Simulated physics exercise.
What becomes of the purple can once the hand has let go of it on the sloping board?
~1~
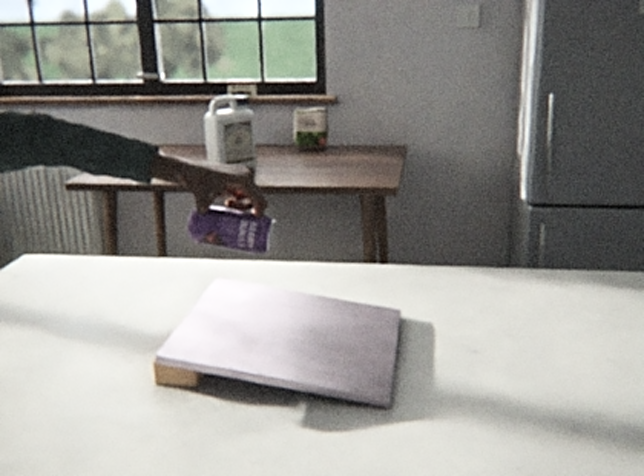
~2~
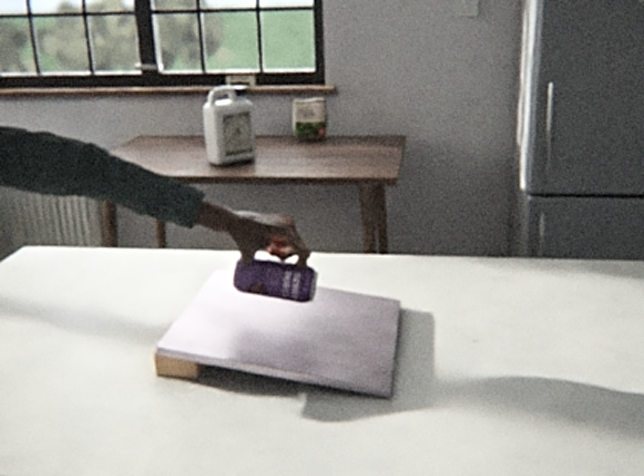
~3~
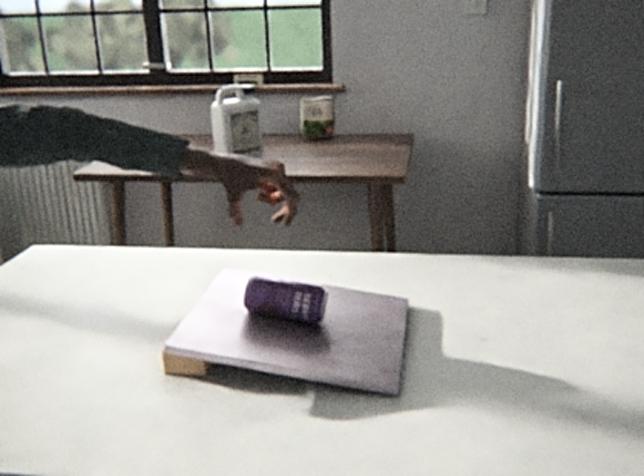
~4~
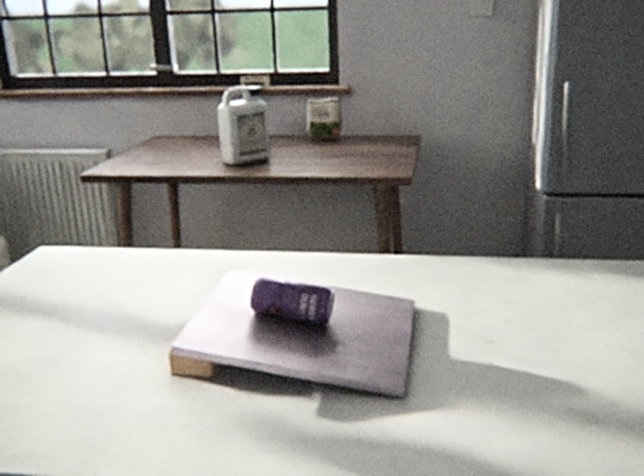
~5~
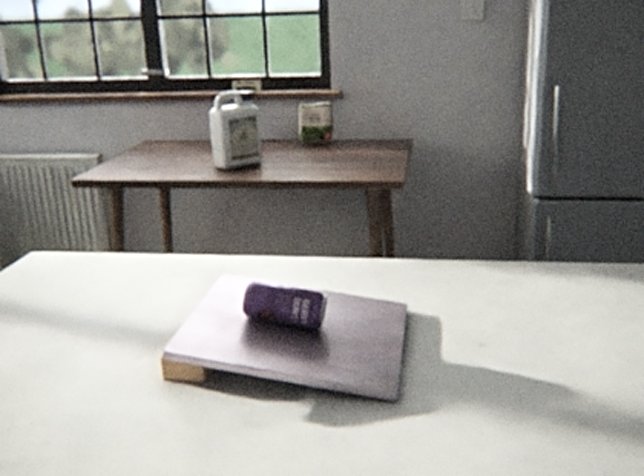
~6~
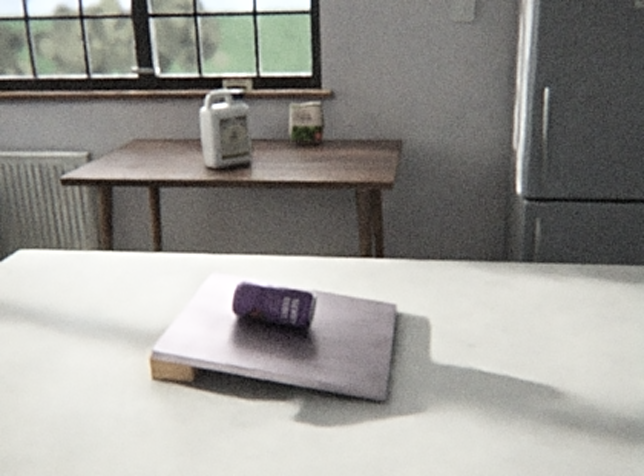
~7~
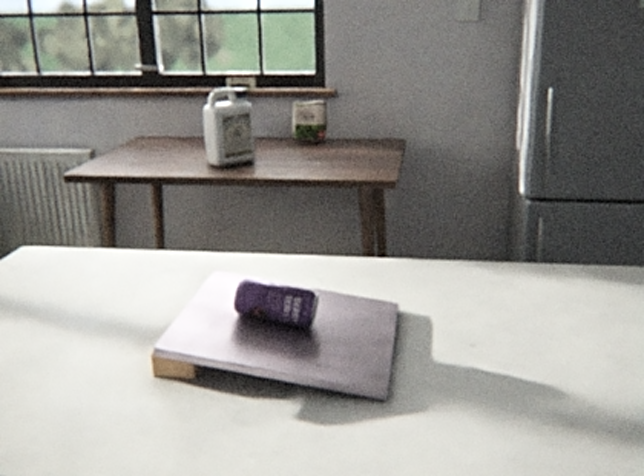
The purple can keeps its place, lying still on its side on the board.
